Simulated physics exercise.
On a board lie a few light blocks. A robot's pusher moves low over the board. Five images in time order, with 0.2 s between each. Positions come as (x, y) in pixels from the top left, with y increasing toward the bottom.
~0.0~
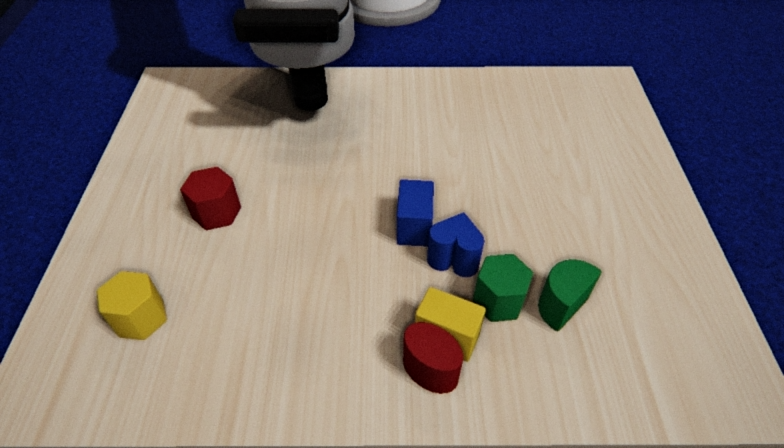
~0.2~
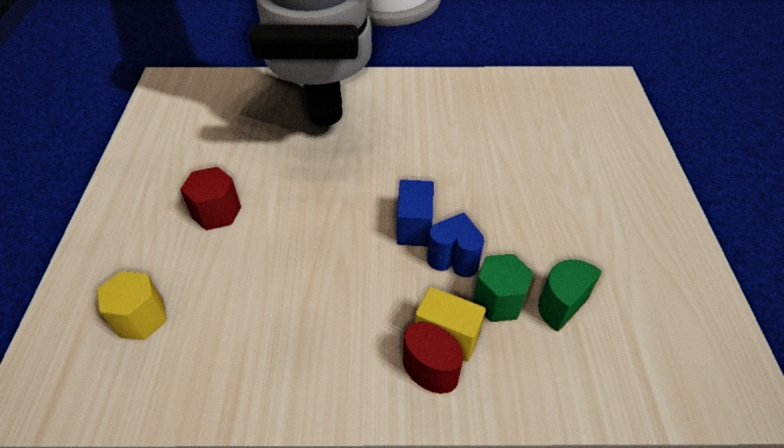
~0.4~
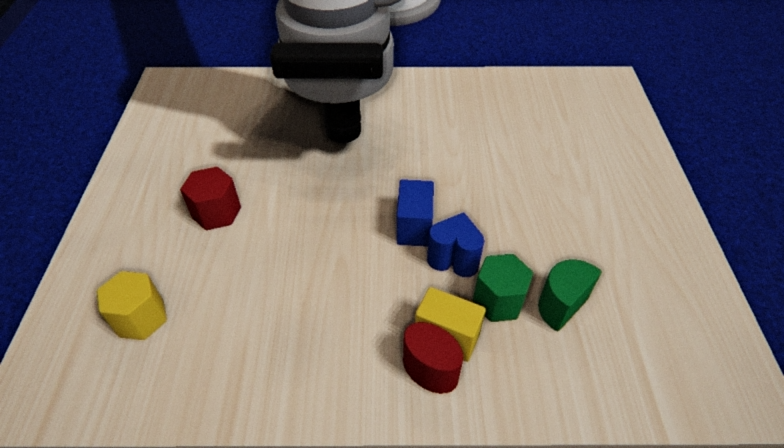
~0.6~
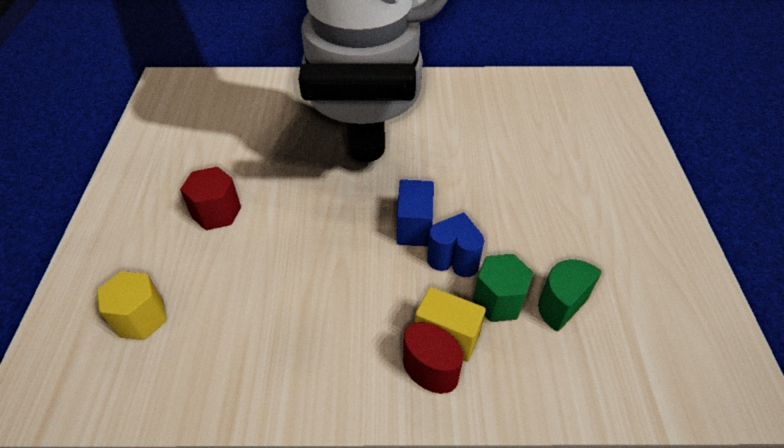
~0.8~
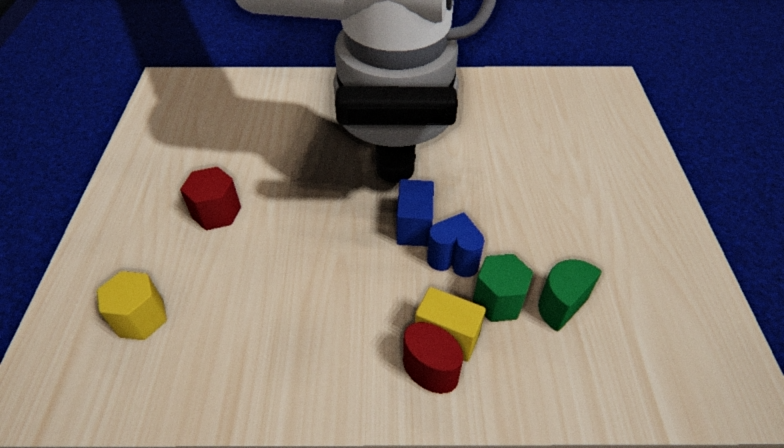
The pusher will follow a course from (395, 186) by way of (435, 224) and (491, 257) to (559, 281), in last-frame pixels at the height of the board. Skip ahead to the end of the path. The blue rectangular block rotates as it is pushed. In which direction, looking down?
The answer is clockwise.
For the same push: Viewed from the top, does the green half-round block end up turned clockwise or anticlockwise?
From the top, the block rotates clockwise.
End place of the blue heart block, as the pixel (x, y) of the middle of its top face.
It is at (465, 253).
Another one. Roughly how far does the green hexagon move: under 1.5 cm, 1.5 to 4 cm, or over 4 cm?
The block winds up within 1.5 cm of where it is now.
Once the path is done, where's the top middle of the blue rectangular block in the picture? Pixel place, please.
The middle of its upper face will lie at (424, 238).
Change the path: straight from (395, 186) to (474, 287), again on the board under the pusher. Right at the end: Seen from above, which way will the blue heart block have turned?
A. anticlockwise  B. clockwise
I choose A.
What follows on the original path. One third of the way, pusher at (437, 209); blue rectangular block at (427, 231), turned 15° clockwise; blue heart block at (464, 244), turned 45° anticlockwise.
Two thirds of the way, pusher at (495, 242); blue rectangular block at (424, 238), turned 20° clockwise; blue heart block at (465, 253), turned 40° anticlockwise; green hexagon at (510, 281).
At the end, pusher at (565, 266); blue rectangular block at (424, 238), turned 20° clockwise; blue heart block at (465, 253), turned 40° anticlockwise; green hexagon at (510, 281); green half-round block at (589, 290), turned 35° clockwise.
